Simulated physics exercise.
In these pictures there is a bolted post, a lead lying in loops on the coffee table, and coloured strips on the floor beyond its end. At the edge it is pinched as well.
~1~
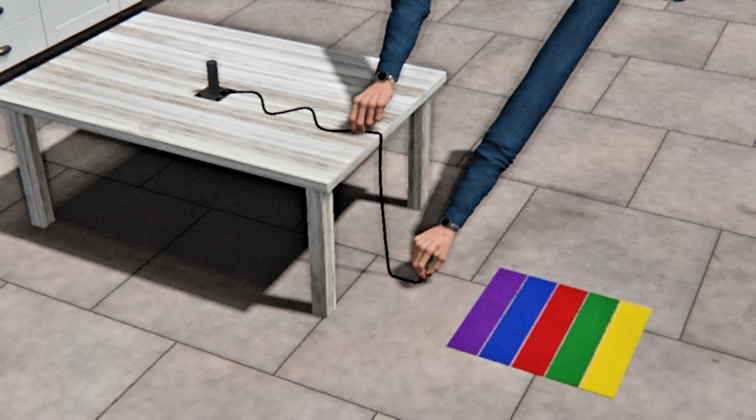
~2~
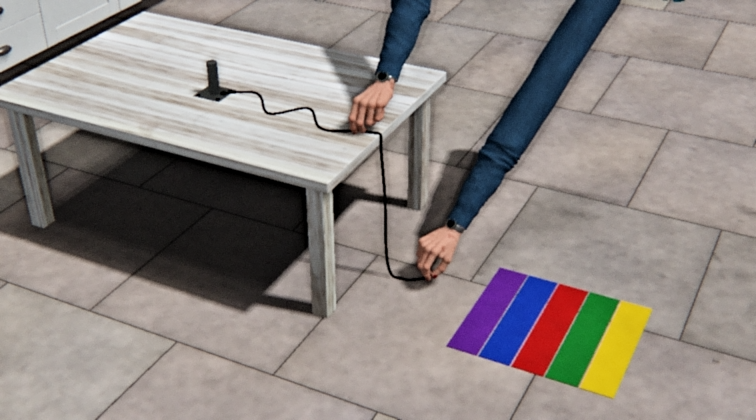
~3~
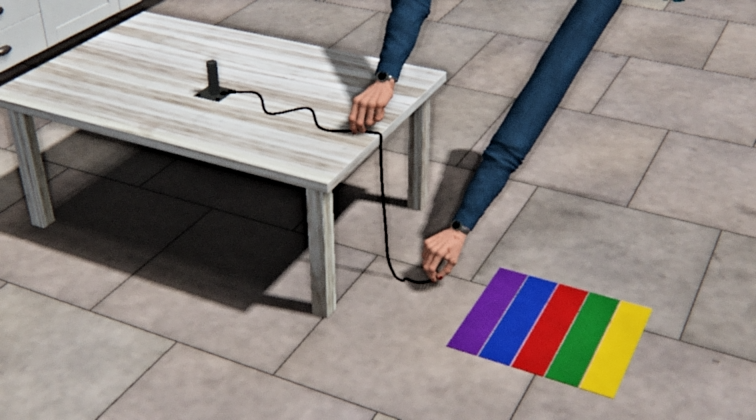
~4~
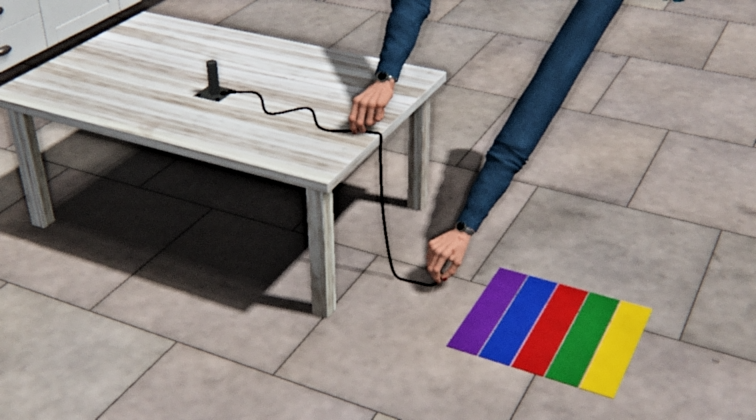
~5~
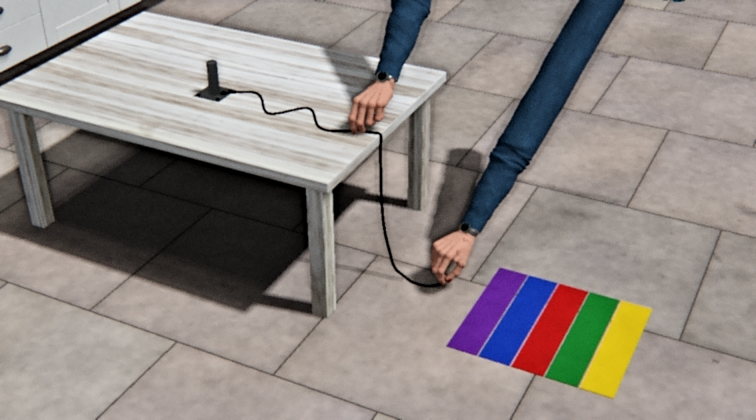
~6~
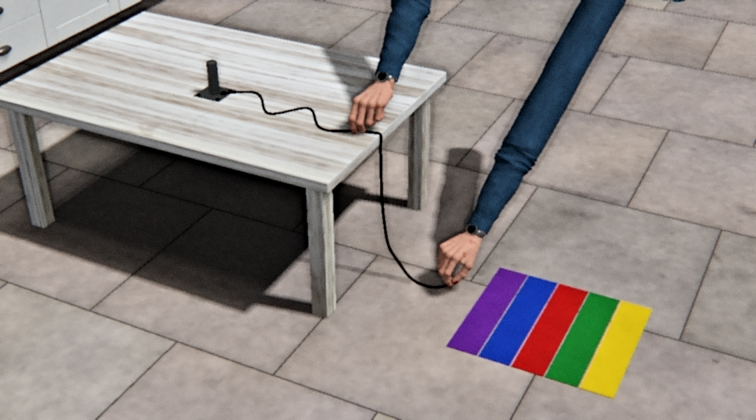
A hand pinned a black lead against the edge of the coffee table while another hand, holding its end near the floor, drew it slightly rightward, closer to the purple edge of the coloured strips.
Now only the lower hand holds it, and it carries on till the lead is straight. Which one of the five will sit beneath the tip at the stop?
The green strip will.
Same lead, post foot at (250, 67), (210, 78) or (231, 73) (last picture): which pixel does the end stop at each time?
First (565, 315), then (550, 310), and last (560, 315).
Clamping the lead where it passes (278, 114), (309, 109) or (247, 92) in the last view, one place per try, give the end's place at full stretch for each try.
Per try (px, approx.): (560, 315); (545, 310); (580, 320).
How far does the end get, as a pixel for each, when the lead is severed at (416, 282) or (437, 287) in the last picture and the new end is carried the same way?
Roughly (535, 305), (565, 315).
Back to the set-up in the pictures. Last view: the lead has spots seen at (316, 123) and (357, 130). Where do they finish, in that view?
(359, 129), then (399, 155).
Early on, end near (520, 302); over blue.
Midway, end near (563, 314); over red.
At the end of the slack, end near (588, 321); over green. The green one.
